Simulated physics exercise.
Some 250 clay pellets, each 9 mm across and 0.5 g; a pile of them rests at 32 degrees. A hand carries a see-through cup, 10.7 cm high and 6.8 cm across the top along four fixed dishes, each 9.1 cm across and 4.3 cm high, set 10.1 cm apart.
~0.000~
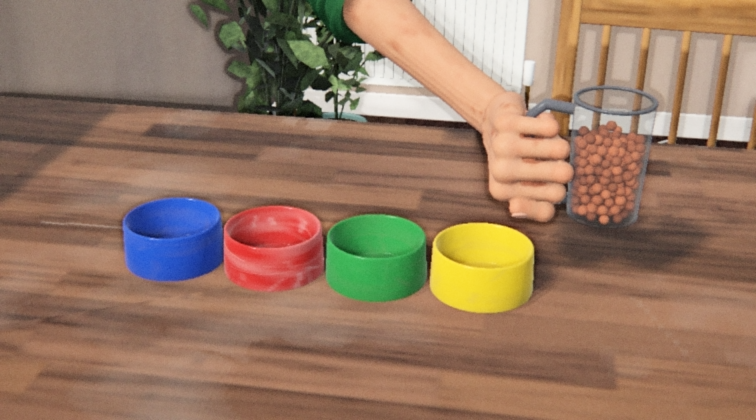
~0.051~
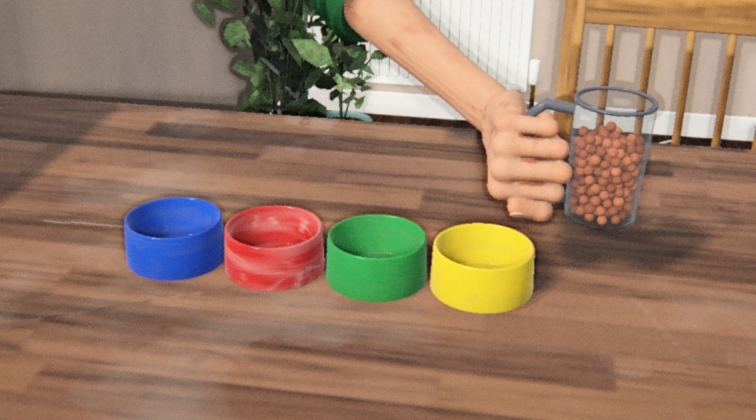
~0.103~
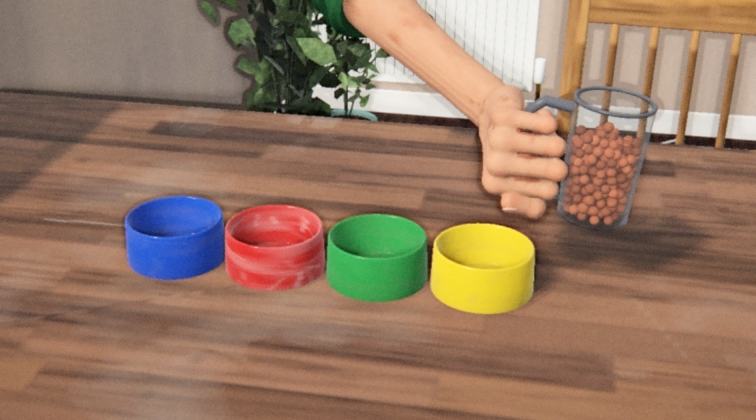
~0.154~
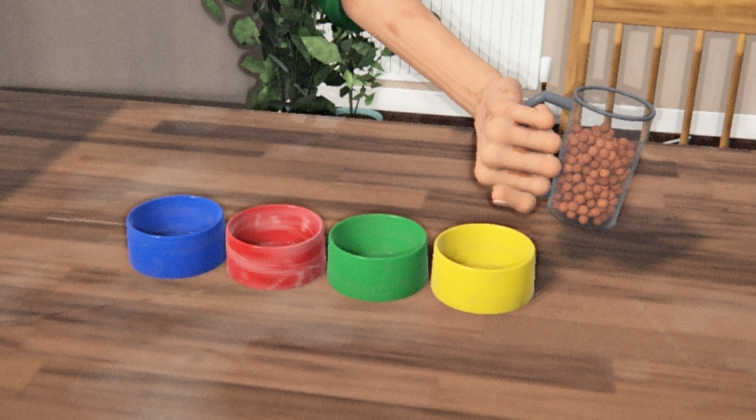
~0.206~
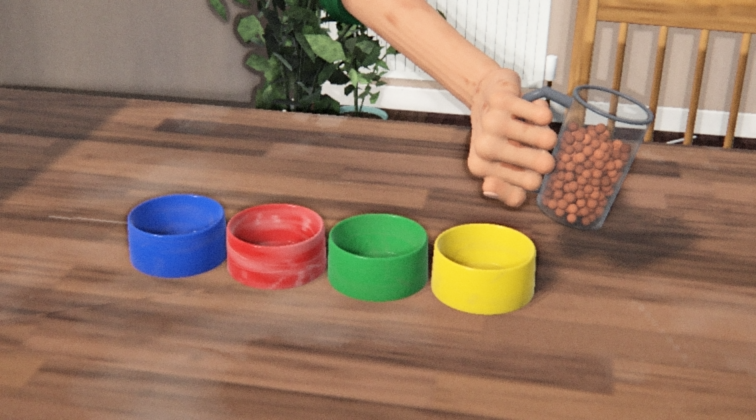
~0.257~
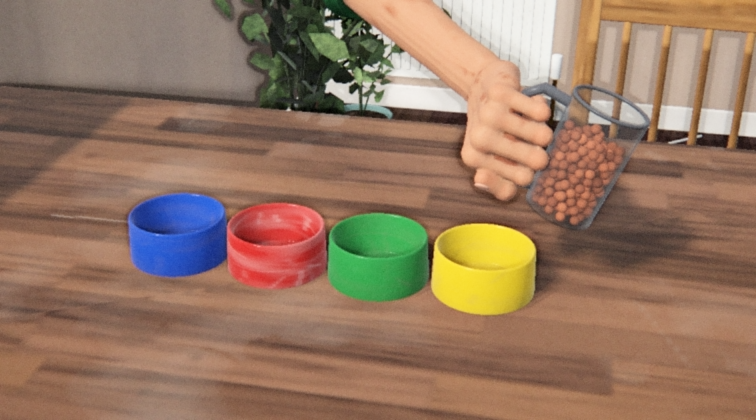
The video shows a hand holding a clear cup of small brown pellets beside four bowls, blue, red, green and yellow, on a wooden table; the hand moves slightly left while the cup gradually tilts, its rim leaning right.
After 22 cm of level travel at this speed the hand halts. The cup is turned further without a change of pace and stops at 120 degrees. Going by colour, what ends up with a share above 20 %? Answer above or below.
Red below, blue below, green below, yellow above, counter below.
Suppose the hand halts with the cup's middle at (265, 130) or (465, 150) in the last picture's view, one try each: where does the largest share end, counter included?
The winner: Yellow; counter.
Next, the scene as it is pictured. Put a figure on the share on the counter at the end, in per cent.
About 0 per cent.
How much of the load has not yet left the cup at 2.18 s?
Roughly 0 per cent.
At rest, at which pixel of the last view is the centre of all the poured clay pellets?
Near (482, 265).
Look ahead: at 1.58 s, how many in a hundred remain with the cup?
About 20 per cent.
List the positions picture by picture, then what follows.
Cup at (608, 158), tilt 0 degrees, lip at (657, 103), moved 0.0 cm; middle of the pieces at (607, 175); yellow dish at (484, 246); green dish at (377, 236); red dish at (273, 227); blue dish at (173, 218), in the first picture.
Cup at (608, 159), tilt 1 degrees, lip at (657, 105), moved 0.1 cm; middle of the pieces at (606, 176), in the second picture.
Cup at (603, 159), tilt 4 degrees, lip at (656, 108), moved 0.5 cm; middle of the pieces at (601, 176), in the third picture.
Cup at (597, 160), tilt 9 degrees, lip at (654, 112), moved 1.1 cm; middle of the pieces at (593, 176), in the fourth picture.
Cup at (591, 160), tilt 14 degrees, lip at (652, 117), moved 1.7 cm; middle of the pieces at (585, 175), in the fifth picture.
Cup at (584, 160), tilt 19 degrees, lip at (649, 122), moved 2.3 cm; middle of the pieces at (576, 175); yellow dish at (485, 247); green dish at (379, 236); red dish at (276, 225); blue dish at (177, 214). Its pace works out near 95 degrees a second; the hand travels 12 cm a second, in the sixth picture.
After 1.05 s, tilt 96 degrees; cup holds 100 %.
Then, at 1.58 s, tilt 120 degrees; cup holds 20 %, yellow 80 %.
After 2.18 s, tilt 120 degrees; cup holds 0 %, yellow 100 %.
In the end, at 2.5 s, red 0 %, blue 0 %, green 0 %, yellow 100 %, counter 0 %.
